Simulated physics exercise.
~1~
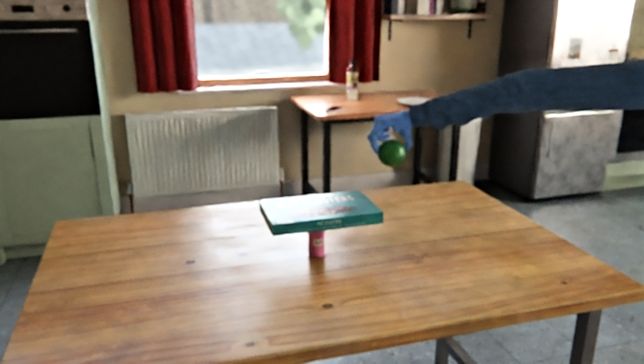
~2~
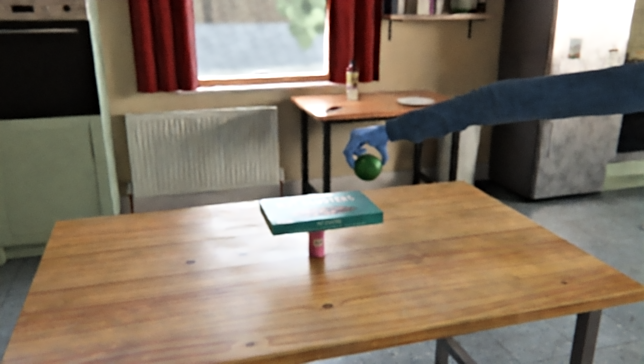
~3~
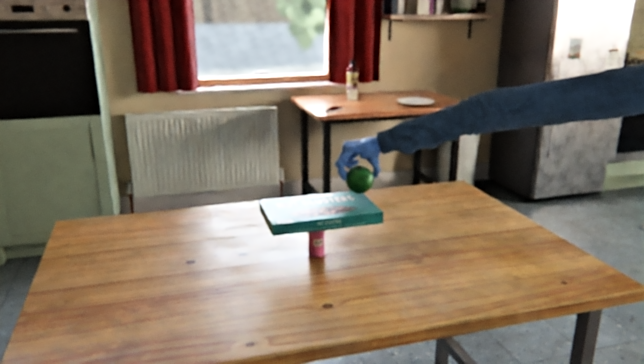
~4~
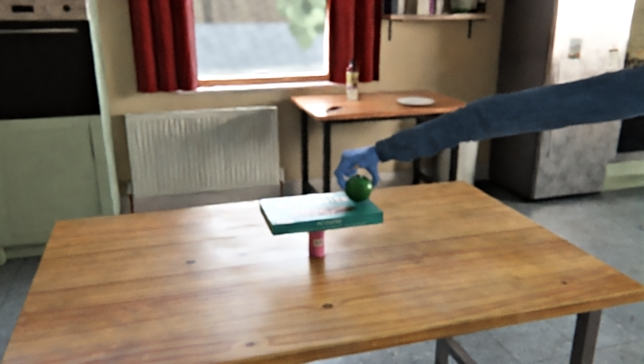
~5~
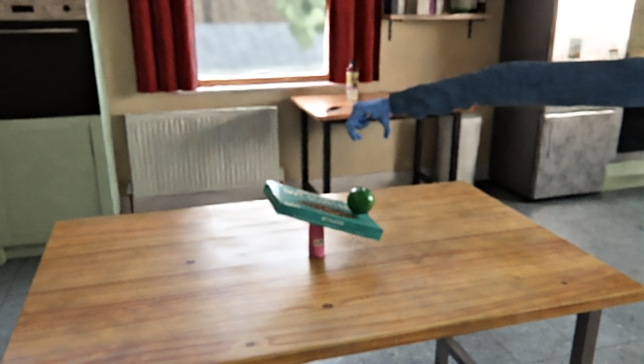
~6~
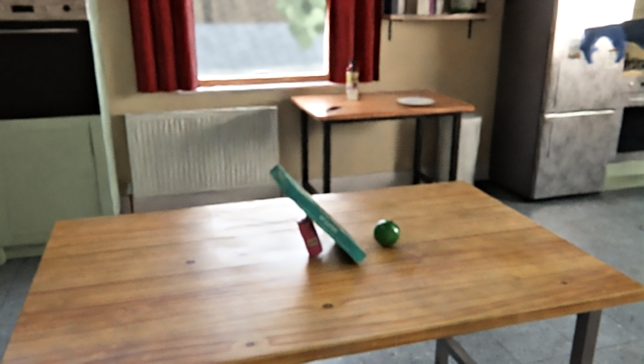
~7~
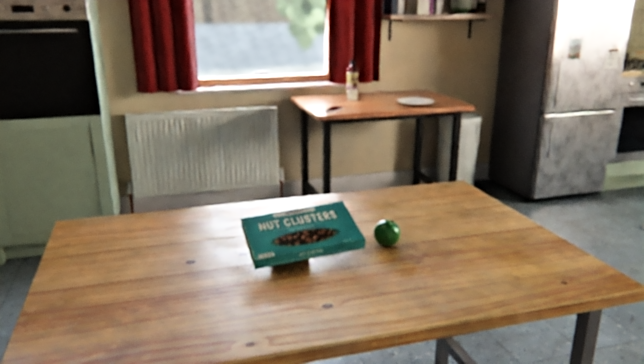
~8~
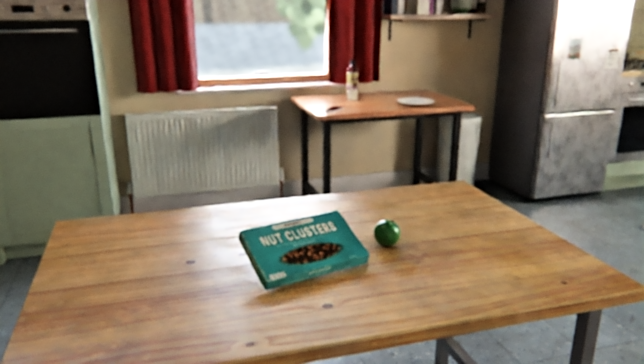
The clip opens on a wooden table where a turquoise packet lies flat across the top of a small upright pink shaker, while a gloved hand reaches in from the right holding a green apple. The hand moves left and lowers the apple onto the right end of the packet. It lets go and draws back, and the packet tilts down to the right. The apple drops to the table as the packet tips steeply and the shaker leans over. The packet ends up fallen, its nut clusters label showing, with the apple resting to its right and the shaker out of sight.
